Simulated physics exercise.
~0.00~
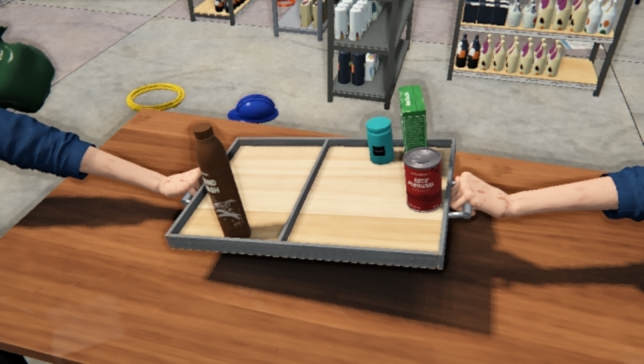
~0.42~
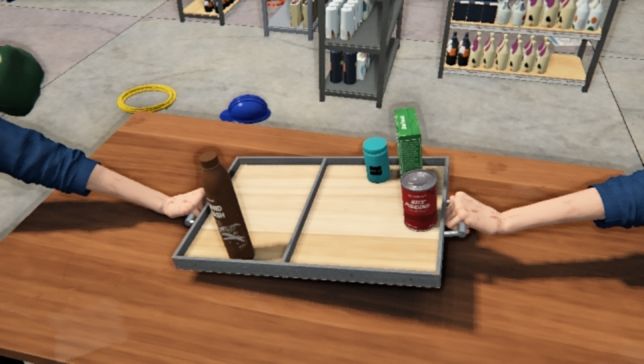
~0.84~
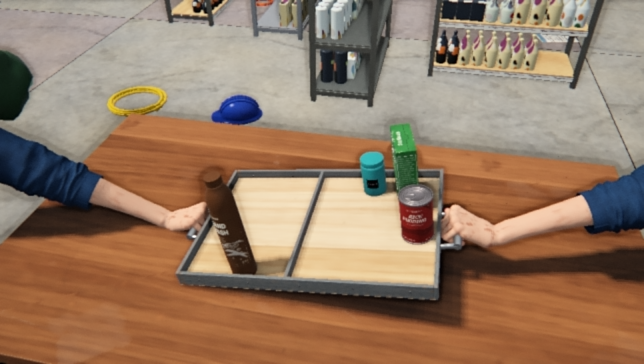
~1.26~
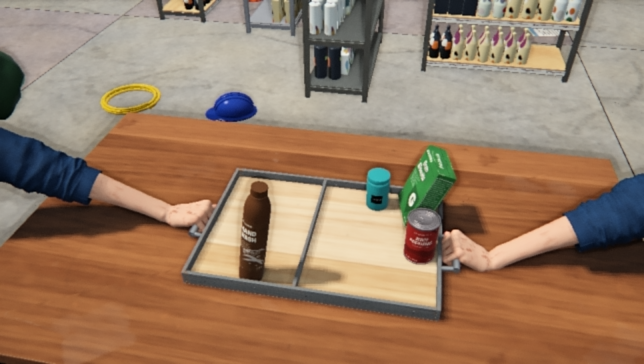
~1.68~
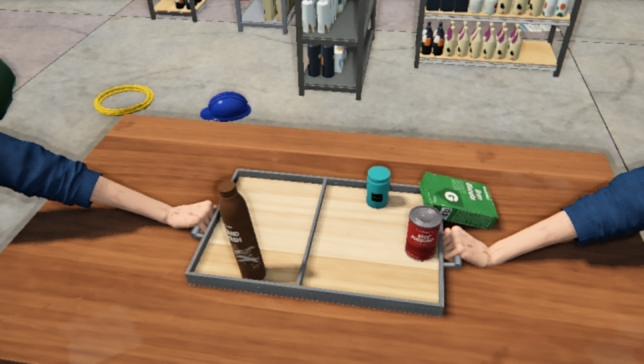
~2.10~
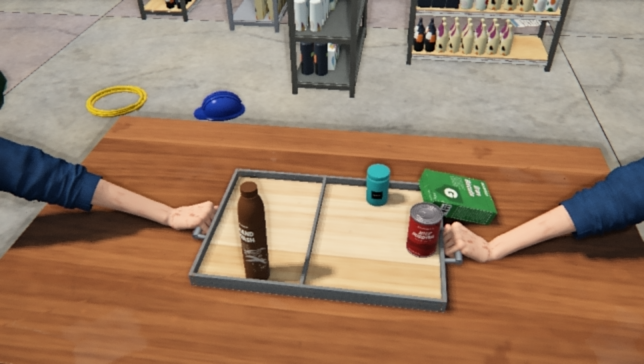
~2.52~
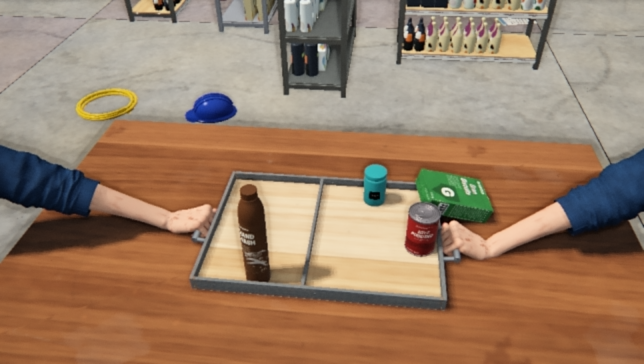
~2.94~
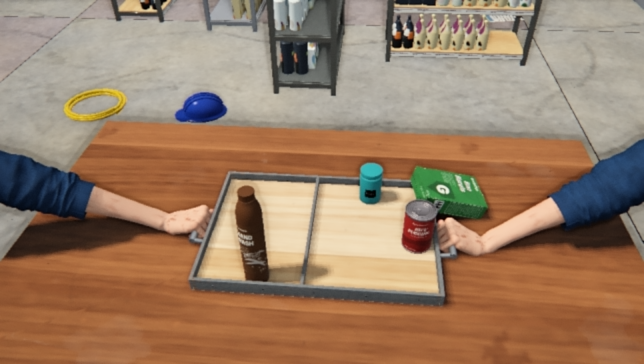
At first, two hands hold a shallow wooden tray tilted just above a table, with a brown bottle on the left of its cross bar and a turquoise jar, a red tin and a green packet on the right. The hands lower the tray, and its load leans with it. As the tray comes down flat, the green packet tips to the right over the rim, while the brown bottle rocks briefly. The packet lands on its side on the table behind the tray's right corner. The bottle settles upright, and the jar and tin stay standing, the hands still on the handles.
